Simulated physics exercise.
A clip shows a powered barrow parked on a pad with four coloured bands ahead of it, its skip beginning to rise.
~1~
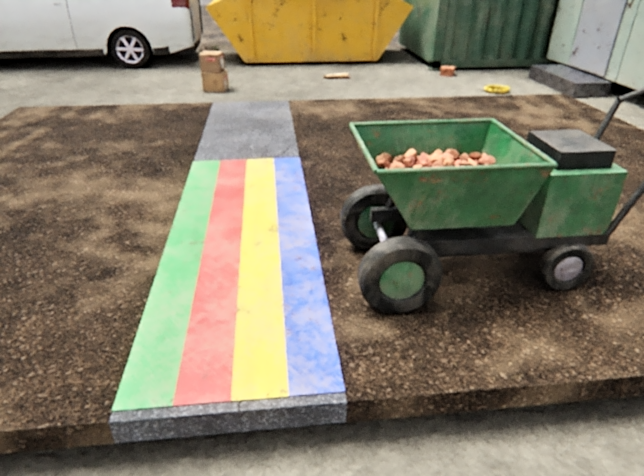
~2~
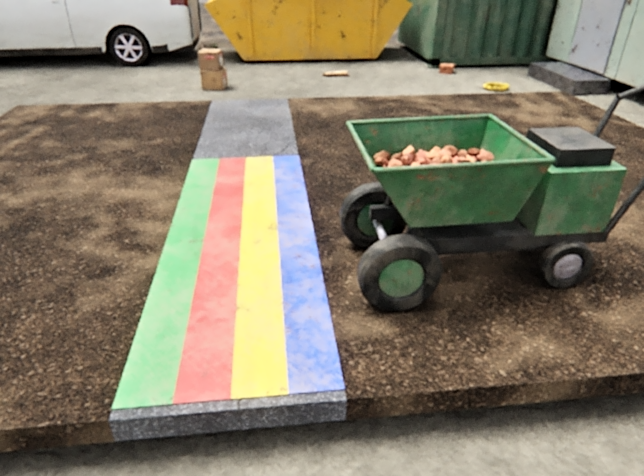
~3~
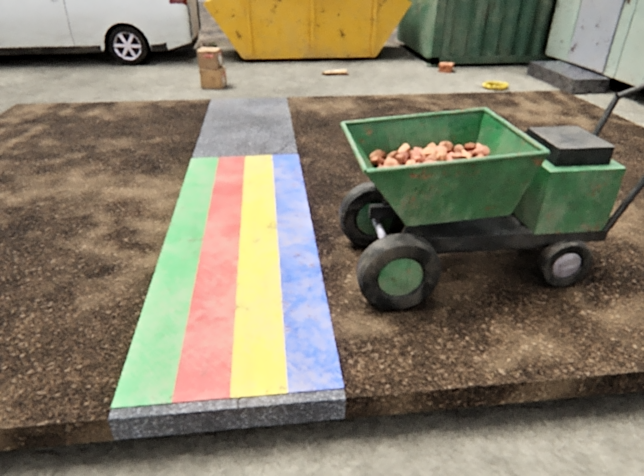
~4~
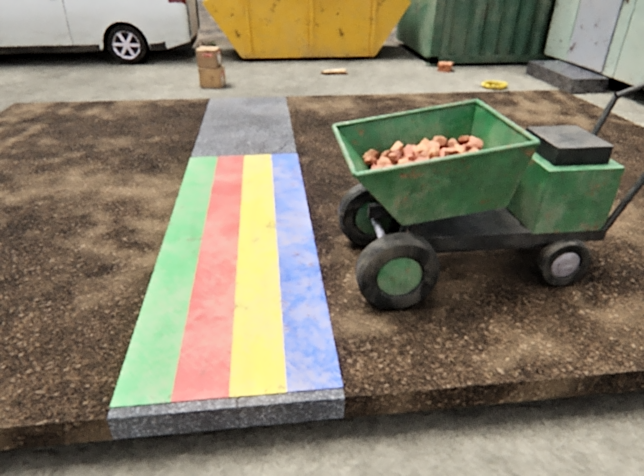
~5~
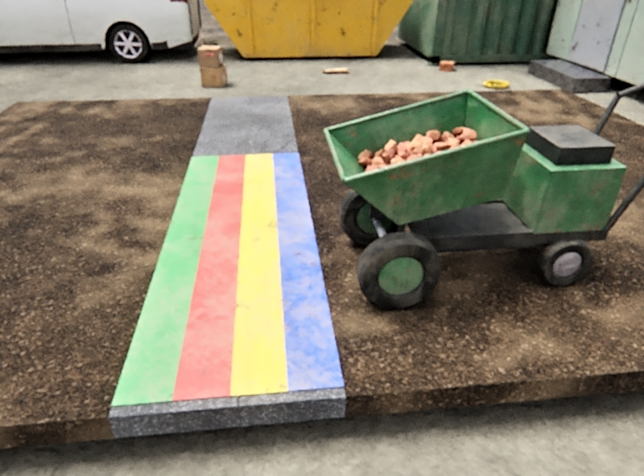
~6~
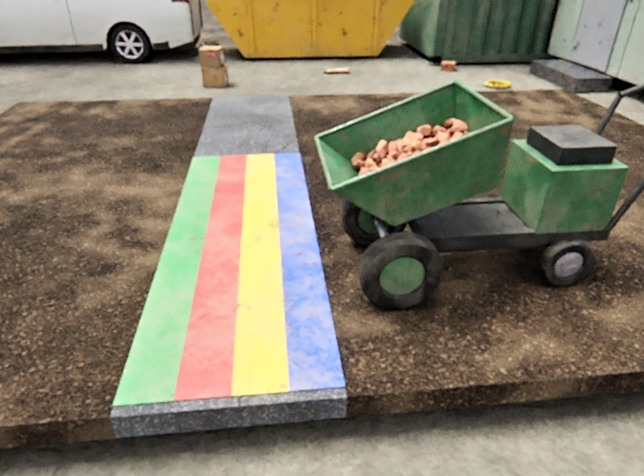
A green barrow's skip, loaded with rubble, tilts gradually to the left beside coloured stripes.
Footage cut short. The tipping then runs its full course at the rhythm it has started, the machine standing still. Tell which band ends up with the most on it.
The most ends up on yellow.
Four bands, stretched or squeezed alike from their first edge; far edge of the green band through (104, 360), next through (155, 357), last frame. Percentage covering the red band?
Shares: Close to 20 %; close to 30 %.
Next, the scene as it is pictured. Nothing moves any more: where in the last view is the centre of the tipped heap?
Somewhere close to (249, 272) in the last picture.
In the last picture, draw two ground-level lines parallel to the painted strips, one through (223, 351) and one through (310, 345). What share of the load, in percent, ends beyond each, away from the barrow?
About 30 percent, then about 80 percent.
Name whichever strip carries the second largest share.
Number two is red.
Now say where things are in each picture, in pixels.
In the first frame, lip of the skip at (377, 172), level; top of the load at (449, 164), lumps of rubble; blue strip at (311, 344); yellow strip at (260, 348); red strip at (209, 352); green strip at (156, 356).
In the second frame, lip of the skip at (374, 171), tipped barely; top of the load at (446, 161).
In the third frame, lip of the skip at (366, 172), tipped barely; top of the load at (442, 157).
In the fourth frame, lip of the skip at (355, 175), tipped a little; top of the load at (444, 156).
In the fifth frame, lip of the skip at (344, 181), tipped a little; top of the load at (452, 152).
In the sixth frame, lip of the skip at (332, 190), tipped clearly; top of the load at (443, 147); blue strip at (311, 340); yellow strip at (260, 344); red strip at (209, 347); green strip at (156, 351).
Soon after the last picture, skip tipped steeply; all in the skip.
A little later, skip tipped steeply; nearly all in the skip; a small part over the yellow strip.
Later still, skip tipped right over; about half in the skip; about a quarter over the yellow strip; about a quarter over the red strip; a small part over the green strip; a stray few off the paint.
By the end, skip tipped right over; about a quarter in the skip; a small part over the blue strip; about half over the yellow strip; about a quarter over the red strip; a small part over the green strip; a stray few off the paint.
